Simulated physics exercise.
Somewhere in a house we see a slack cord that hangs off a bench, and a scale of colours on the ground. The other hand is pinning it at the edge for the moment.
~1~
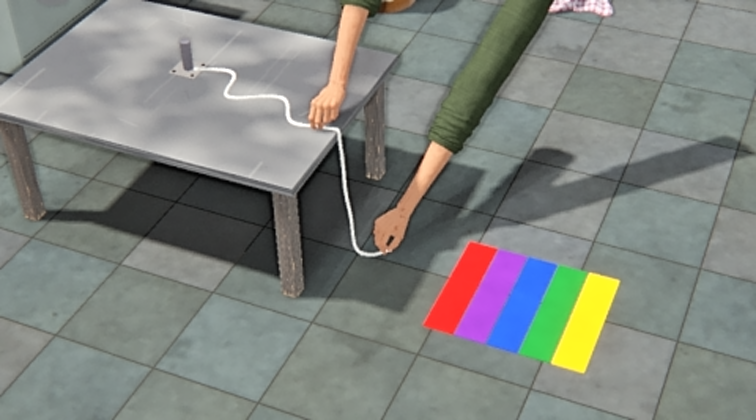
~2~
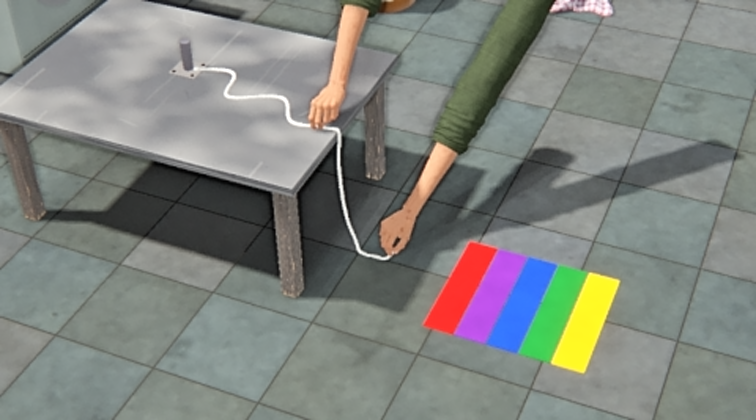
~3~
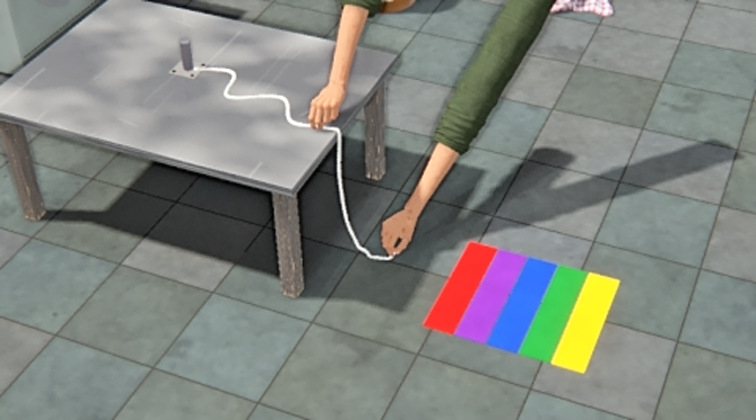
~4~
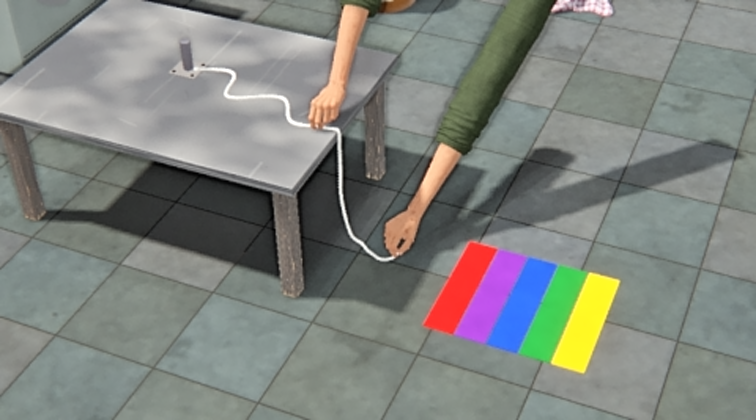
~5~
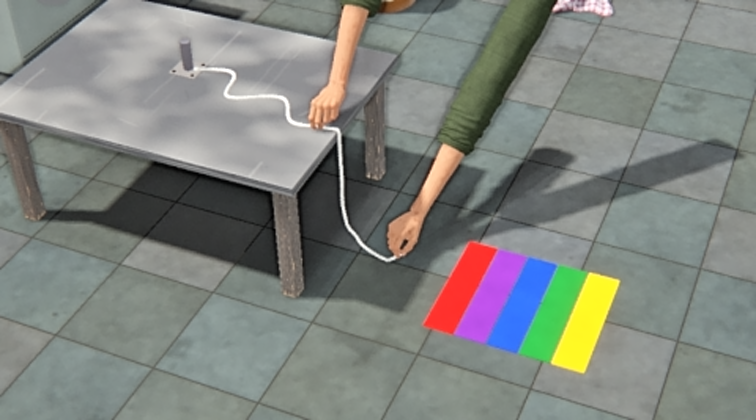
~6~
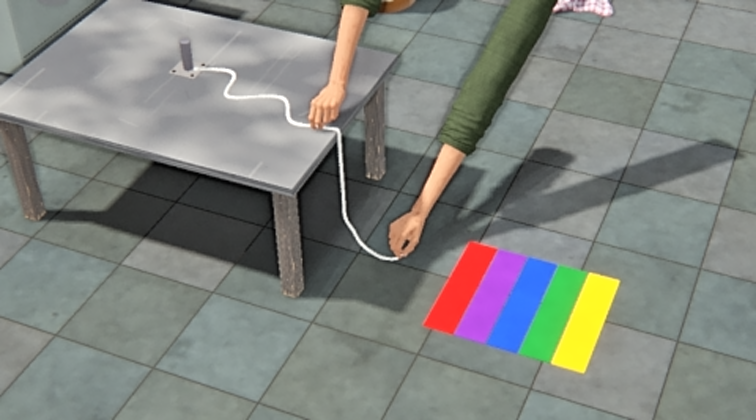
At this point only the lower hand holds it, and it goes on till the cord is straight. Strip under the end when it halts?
Blue strip.
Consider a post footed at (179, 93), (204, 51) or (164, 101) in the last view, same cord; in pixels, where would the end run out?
Approximate places, in that order: (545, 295), (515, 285), (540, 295).
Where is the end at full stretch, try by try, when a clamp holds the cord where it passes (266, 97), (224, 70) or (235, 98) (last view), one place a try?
First try near (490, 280), second near (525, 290), third near (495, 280).
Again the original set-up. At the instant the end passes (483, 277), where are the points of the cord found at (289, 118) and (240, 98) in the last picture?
Mark one about (337, 122), mark two about (271, 98).
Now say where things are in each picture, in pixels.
End (387, 251); red (446, 314); purple (478, 323); blue (509, 332); green (542, 341); yellow (575, 351), in the first picture.
End (393, 252); cord through (226, 71) (240, 98) (288, 108) (332, 129) (340, 183) (354, 236), in the second picture.
End (394, 253), in the third picture.
End (397, 254); cord through (226, 71) (240, 98) (288, 108) (332, 129) (340, 183) (352, 236), in the fourth picture.
End (400, 255), in the fifth picture.
End (402, 255); cord through (226, 71) (240, 98) (288, 108) (332, 129) (342, 183) (356, 235), in the sixth picture.
Early on, end near (483, 277); over purple.
Midway, end near (512, 285); over blue.
At the end of the slack, end near (528, 290); over blue. The blue one.
